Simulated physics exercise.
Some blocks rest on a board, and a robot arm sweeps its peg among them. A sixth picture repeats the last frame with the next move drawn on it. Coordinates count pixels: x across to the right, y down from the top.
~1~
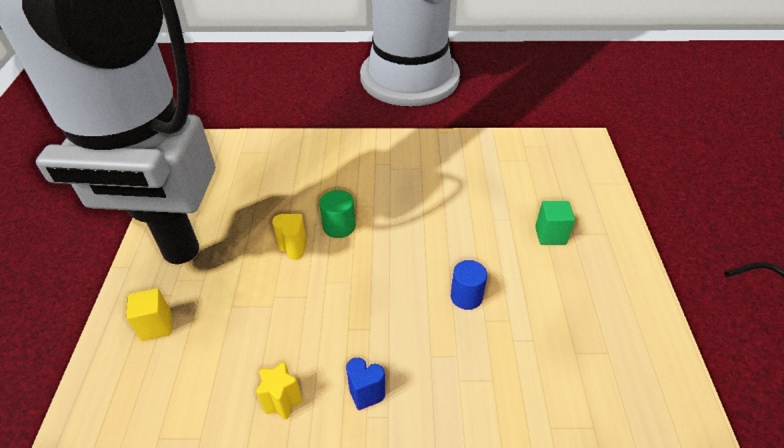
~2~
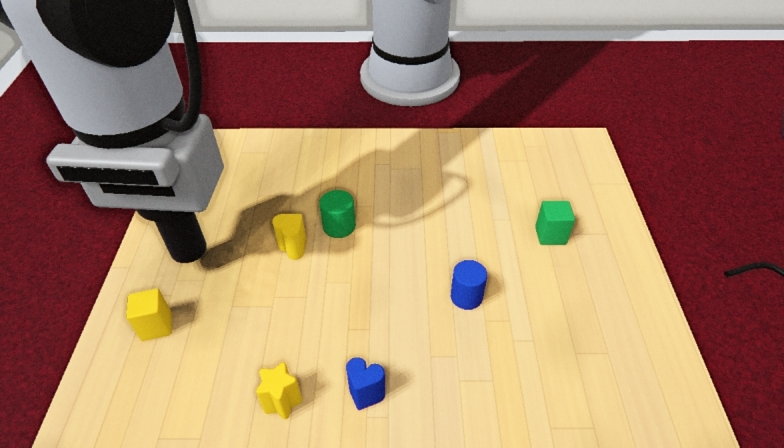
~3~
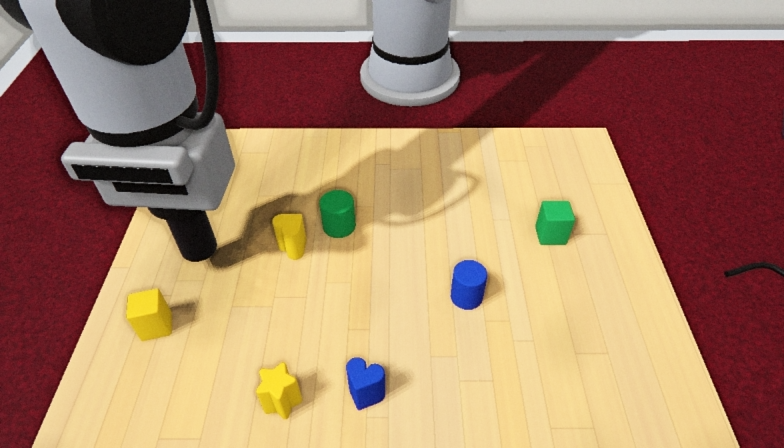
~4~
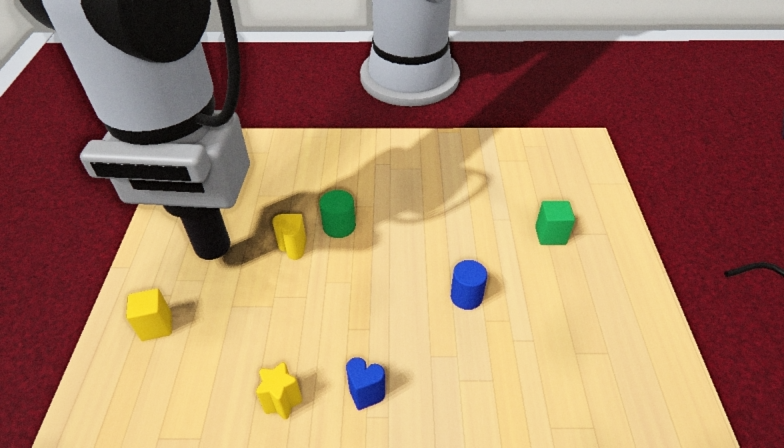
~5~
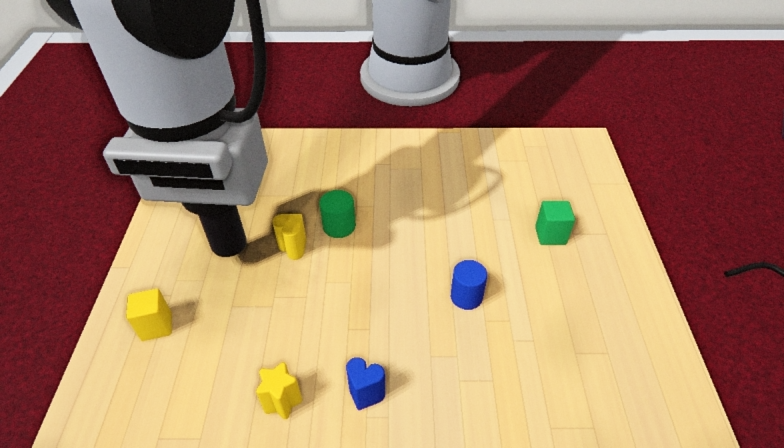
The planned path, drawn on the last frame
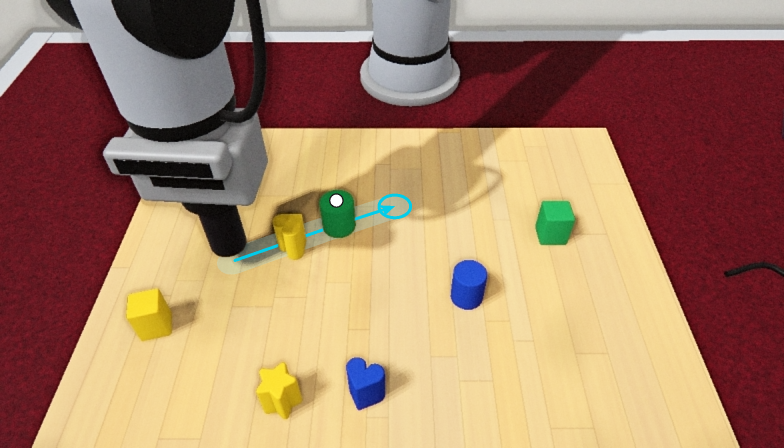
In the video, a robot arm moves its black peg a short way to the right across a wooden board, nearing a yellow heart block beside a green cylinder, while the yellow, blue and green blocks all stay still.
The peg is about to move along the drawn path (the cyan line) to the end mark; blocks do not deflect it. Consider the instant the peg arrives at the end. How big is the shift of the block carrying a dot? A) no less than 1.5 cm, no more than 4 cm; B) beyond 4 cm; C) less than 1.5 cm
I'll go with B - beyond 4 cm.
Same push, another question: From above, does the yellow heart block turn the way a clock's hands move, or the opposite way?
The block spins clockwise.
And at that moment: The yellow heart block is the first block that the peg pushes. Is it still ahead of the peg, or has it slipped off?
Once the path is finished, the yellow heart block lies beside or behind the peg.
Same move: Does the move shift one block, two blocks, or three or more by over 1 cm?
The count is two.
Path on the board, from (235, 261) directly to (395, 206); the dot is on the green disc.
One third of the way, peg at (288, 225); yellow heart block at (313, 221), turned 55° clockwise.
Two thirds of the way, peg at (343, 207); yellow heart block at (335, 220); green disc at (376, 192).
At the end, peg at (395, 191); yellow heart block at (335, 220), turned 125° clockwise; green disc at (428, 185).
